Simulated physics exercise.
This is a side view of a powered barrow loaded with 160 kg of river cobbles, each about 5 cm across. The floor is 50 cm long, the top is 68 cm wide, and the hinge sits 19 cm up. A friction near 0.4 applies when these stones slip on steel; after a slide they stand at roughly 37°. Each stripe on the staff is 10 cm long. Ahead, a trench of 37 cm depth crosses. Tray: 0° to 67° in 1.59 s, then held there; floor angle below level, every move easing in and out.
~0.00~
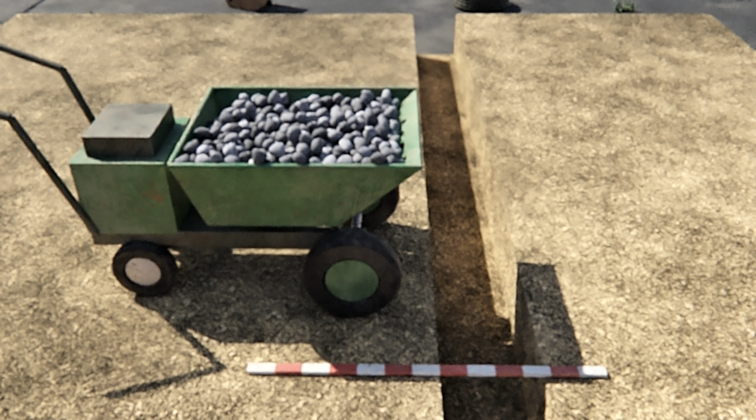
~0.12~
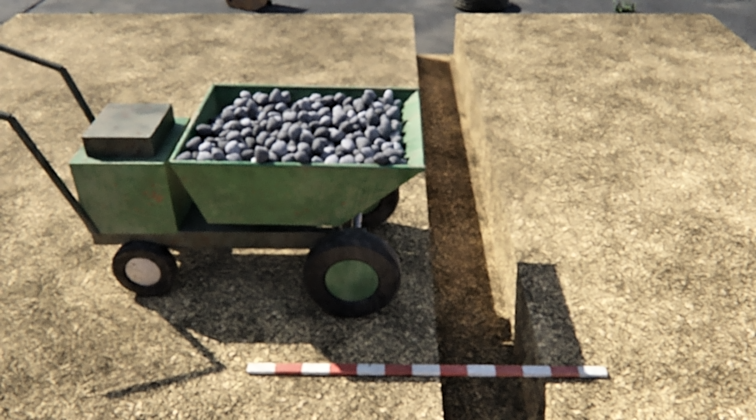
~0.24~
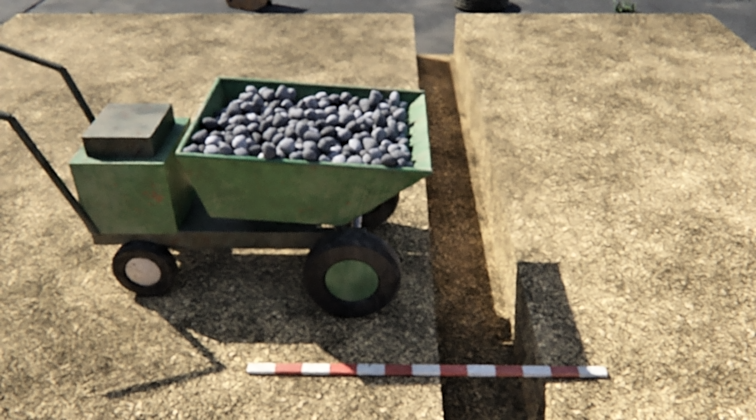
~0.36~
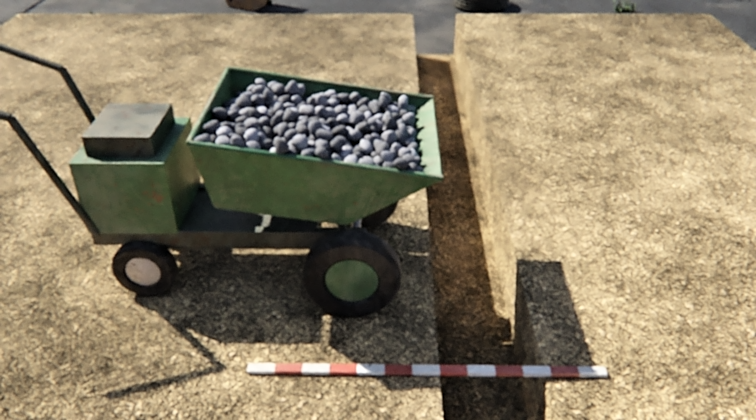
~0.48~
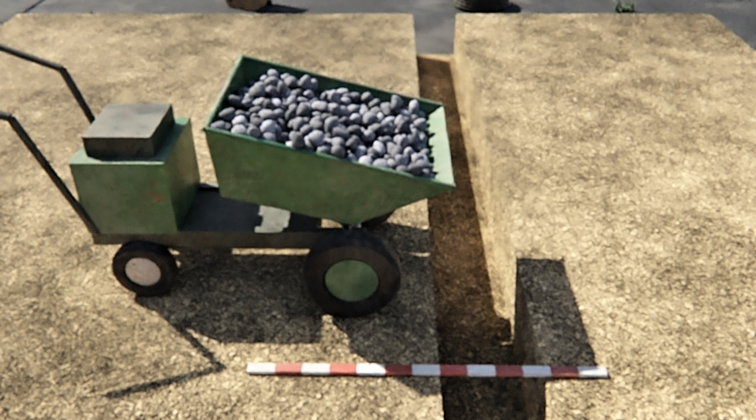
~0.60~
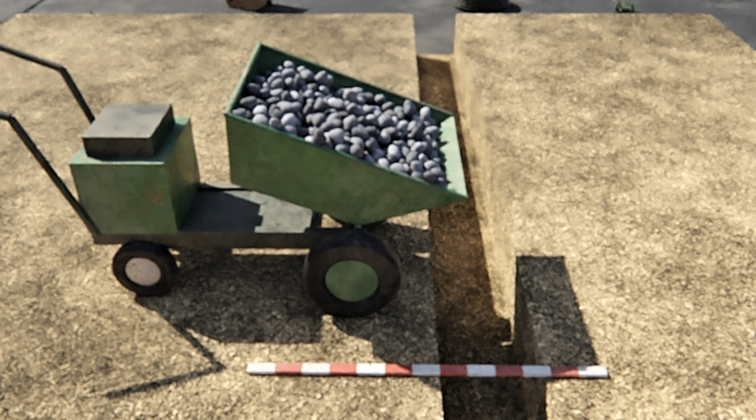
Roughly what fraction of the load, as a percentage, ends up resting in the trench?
Roughly 52 per cent of the load.
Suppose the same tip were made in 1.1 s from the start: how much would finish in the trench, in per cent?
Around 45 per cent would end in the trench.
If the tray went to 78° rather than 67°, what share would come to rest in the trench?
Roughly 60 percent.
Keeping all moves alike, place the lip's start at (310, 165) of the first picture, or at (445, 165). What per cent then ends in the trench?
Roughly 85 in a hundred from the first, 35 in a hundred from the second.
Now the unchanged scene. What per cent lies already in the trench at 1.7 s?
About 20 per cent by then.
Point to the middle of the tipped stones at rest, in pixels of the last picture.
Look at roughly (509, 300).
After 1.2 s the floor is at 56°; 99 % in the tray, 1 % in the trench; the foremost stones are at (510, 241).
After 1.7 s the floor is at 67°; 47 % in the tray, 19 % in the trench, 34 % past the trench; the foremost stones are at (640, 278).
After 2.0 s the floor is at 67°; 16 % in the tray, 35 % in the trench, 49 % past the trench; the foremost stones are at (710, 251).
After 4.0 s the floor is at 67°; 0 % in the tray, 52 % in the trench, 48 % past the trench; the foremost stones are past the picture's edge.
